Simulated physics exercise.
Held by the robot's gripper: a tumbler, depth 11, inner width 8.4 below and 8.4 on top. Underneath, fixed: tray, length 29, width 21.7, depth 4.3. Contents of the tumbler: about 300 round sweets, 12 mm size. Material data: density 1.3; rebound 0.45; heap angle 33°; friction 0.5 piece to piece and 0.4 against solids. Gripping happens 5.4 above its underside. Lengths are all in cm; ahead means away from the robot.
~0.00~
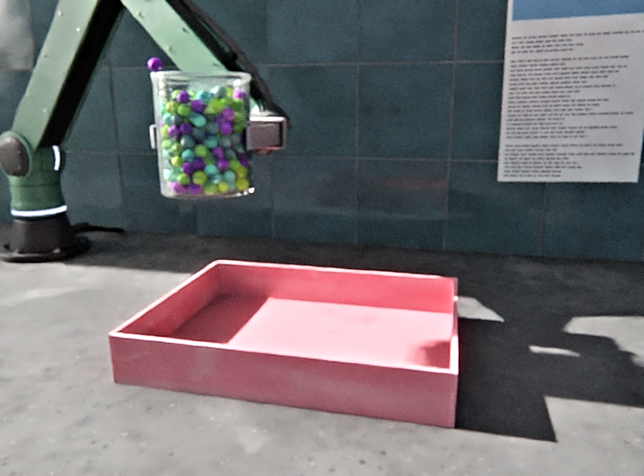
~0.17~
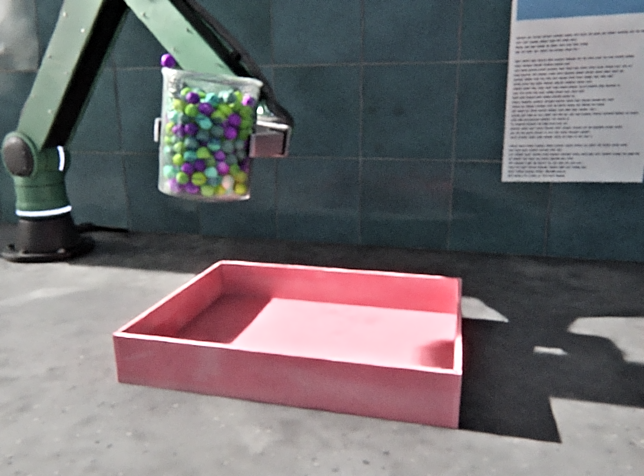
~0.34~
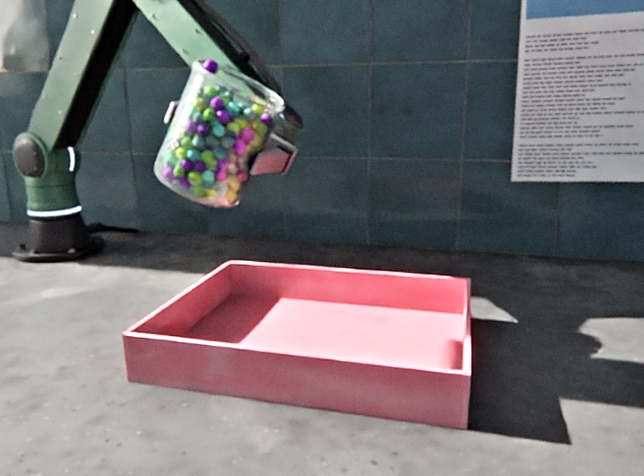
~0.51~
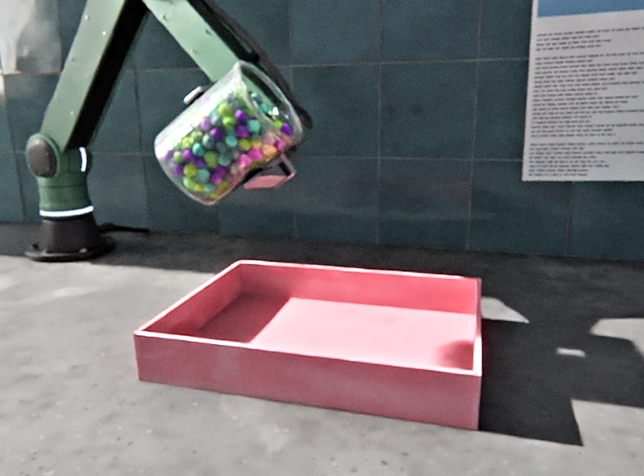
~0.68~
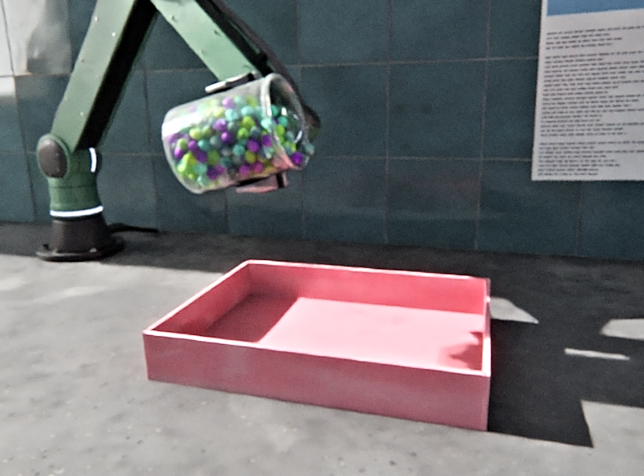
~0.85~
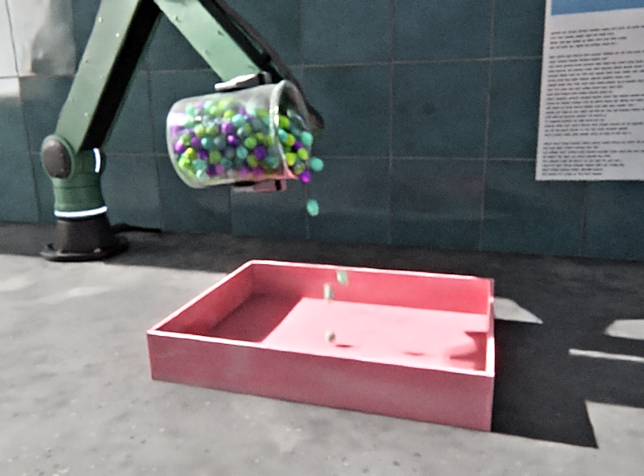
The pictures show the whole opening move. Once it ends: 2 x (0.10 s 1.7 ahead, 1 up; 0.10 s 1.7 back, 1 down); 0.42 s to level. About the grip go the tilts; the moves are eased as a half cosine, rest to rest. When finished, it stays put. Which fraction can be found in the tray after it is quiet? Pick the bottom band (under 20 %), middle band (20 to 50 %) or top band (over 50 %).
Middle band.
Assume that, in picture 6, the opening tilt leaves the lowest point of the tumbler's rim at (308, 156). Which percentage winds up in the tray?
Roughly 20 per cent.
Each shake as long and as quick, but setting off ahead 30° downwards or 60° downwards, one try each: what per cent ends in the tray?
You'd get some 25 per cent with the first setting and some 15 per cent with the second.
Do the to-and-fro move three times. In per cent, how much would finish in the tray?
Near 50 per cent.
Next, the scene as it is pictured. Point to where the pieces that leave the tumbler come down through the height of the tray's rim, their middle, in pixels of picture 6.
Estimated centre around (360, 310) in pixels.
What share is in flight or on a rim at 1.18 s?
Roughly 5 percent.
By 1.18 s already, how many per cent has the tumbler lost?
Around 20 percent at that moment.
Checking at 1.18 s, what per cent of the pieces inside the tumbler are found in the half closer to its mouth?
Estimate: Around 55 %.
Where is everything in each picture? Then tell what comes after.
Tumbler middle at (205, 136), level; upper third of the load around (203, 110), from x 155 to 245, top at y 65; 302 in the tumbler, in the first picture.
Tumbler middle at (209, 136), tilted 8° forward; upper third of the load around (207, 110), from x 170 to 250, top at y 60, in the second picture.
Tumbler middle at (218, 137), tilted 29° forward; upper third of the load around (219, 114), from x 170 to 265, top at y 65, in the third picture.
Tumbler middle at (229, 137), tilted 54° forward; upper third of the load around (230, 118), from x 170 to 285, top at y 90, in the fourth picture.
Tumbler middle at (237, 137), tilted 75° forward; upper third of the load around (230, 119), from x 175 to 310, top at y 100, in the fifth picture.
Tumbler middle at (241, 138), tilted 83° forward; upper third of the load around (228, 122), from x 180 to 345, top at y 100; 298 in the tumbler, 3 in the tray, 1 in flight or on a rim, in the sixth picture.
After 1.18 s, tilted 83° forward, highest piece 24 above the table; 239 in the tumbler, 47 in the tray, 16 in flight or on a rim.
After 1.51 s, tilted 28° forward, highest piece 25 above the table; 186 in the tumbler, 112 in the tray, 4 in flight or on a rim.
After 1.87 s, level, highest piece 23 above the table; 186 in the tumbler, 116 in the tray.
After 2.92 s, level, highest piece 23 above the table; 186 in the tumbler, 116 in the tray.
At rest, 186 in the tumbler, 116 in the tray. That is 38 % in the tray.
